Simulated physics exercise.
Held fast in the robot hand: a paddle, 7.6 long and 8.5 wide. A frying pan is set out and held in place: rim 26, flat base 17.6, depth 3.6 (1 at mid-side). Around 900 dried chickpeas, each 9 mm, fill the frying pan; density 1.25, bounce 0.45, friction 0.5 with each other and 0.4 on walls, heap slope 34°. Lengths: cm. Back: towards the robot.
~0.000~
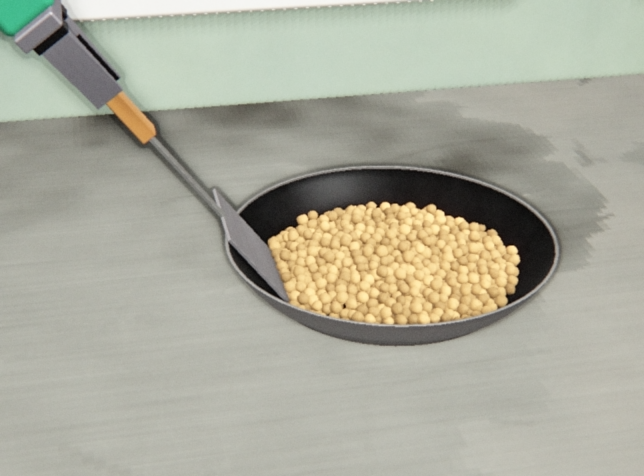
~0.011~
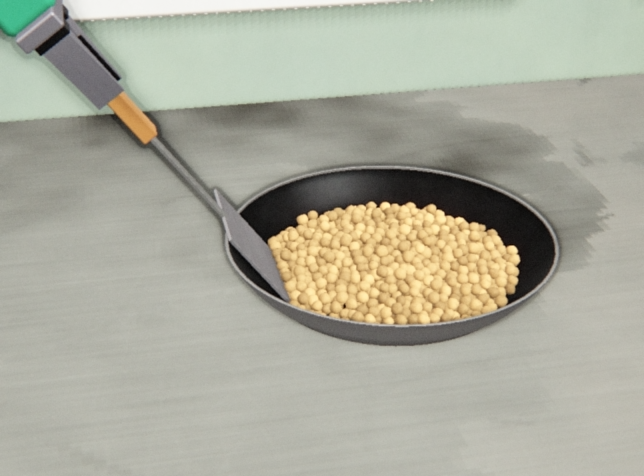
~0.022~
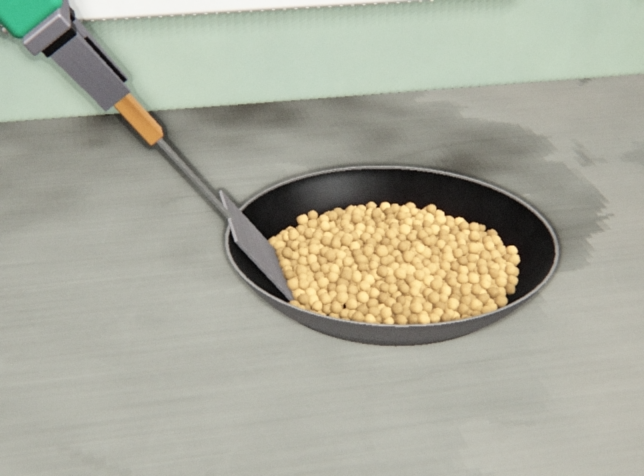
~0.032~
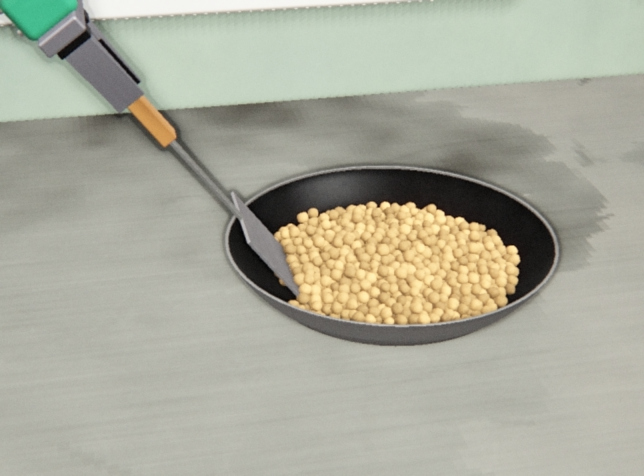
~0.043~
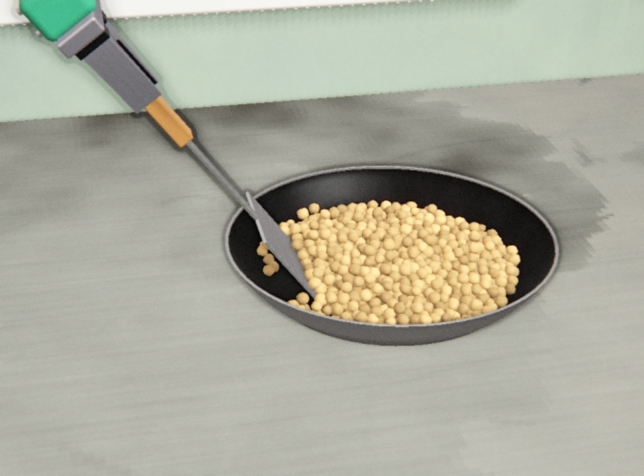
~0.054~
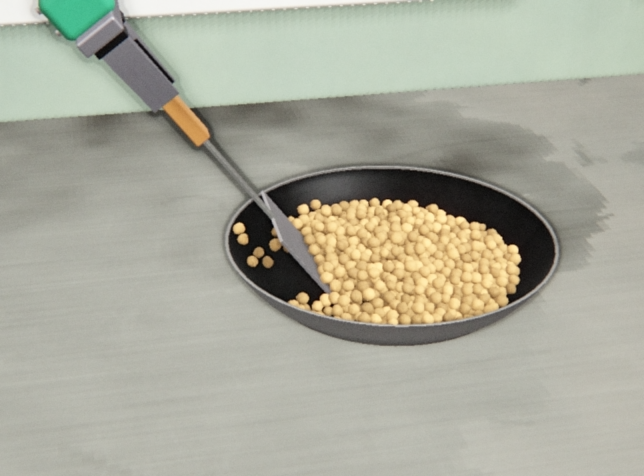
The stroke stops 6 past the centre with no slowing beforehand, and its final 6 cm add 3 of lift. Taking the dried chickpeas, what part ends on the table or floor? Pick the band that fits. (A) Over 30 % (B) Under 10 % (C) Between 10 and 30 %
The answer is C.
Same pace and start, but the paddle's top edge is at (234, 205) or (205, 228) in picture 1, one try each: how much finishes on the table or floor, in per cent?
About 15% and 15%.
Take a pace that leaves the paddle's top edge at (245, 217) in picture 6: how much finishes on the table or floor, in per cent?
About 0 per cent.
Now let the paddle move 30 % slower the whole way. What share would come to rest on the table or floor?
It would be near 10 per cent.
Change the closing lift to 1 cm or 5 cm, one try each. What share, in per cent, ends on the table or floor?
Result, in order: Approx. 15 % and 15 %.
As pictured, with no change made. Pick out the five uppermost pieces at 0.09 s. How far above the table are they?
About 6 centimetres.
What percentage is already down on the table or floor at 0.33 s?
Roughly 15 percent.
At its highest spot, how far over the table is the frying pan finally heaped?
4.5 cm.
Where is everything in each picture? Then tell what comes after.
In the first picture, the paddle top edge at (221, 213), sloping 54°; upper third of the load around (390, 257), from x 275 to 515, top at y 205; 900 in the frying pan.
In the second picture, the paddle top edge at (222, 214), sloping 54°; upper third of the load around (390, 257), from x 275 to 515, top at y 205.
In the third picture, the paddle top edge at (228, 215), sloping 54°; upper third of the load around (390, 256), from x 275 to 515, top at y 205.
In the fourth picture, the paddle top edge at (240, 216), sloping 54°; upper third of the load around (385, 256), from x 275 to 515, top at y 205.
In the fifth picture, the paddle top edge at (255, 216), sloping 54°; upper third of the load around (377, 255), from x 260 to 515, top at y 205.
In the sixth picture, the paddle top edge at (271, 215), sloping 54°; upper third of the load around (378, 250), from x 240 to 515, top at y 205; 900 in the frying pan.
After 0.09 s, sloping 54°, highest piece 8 above the table; 898 in the frying pan, 2 on the blade or in flight.
After 0.12 s, sloping 54°, highest piece 12 above the table; 897 in the frying pan, 3 on the blade or in flight.
After 0.33 s, sloping 54°, highest piece 10 above the table; 754 in the frying pan, 145 on the table or floor, 1 on the blade or in flight.
After 1.38 s, sloping 54°, highest piece 4 above the table; 753 in the frying pan, 147 on the table or floor.
In the end, 753 in the frying pan, 147 on the table or floor. That is 16 % on the table or floor.
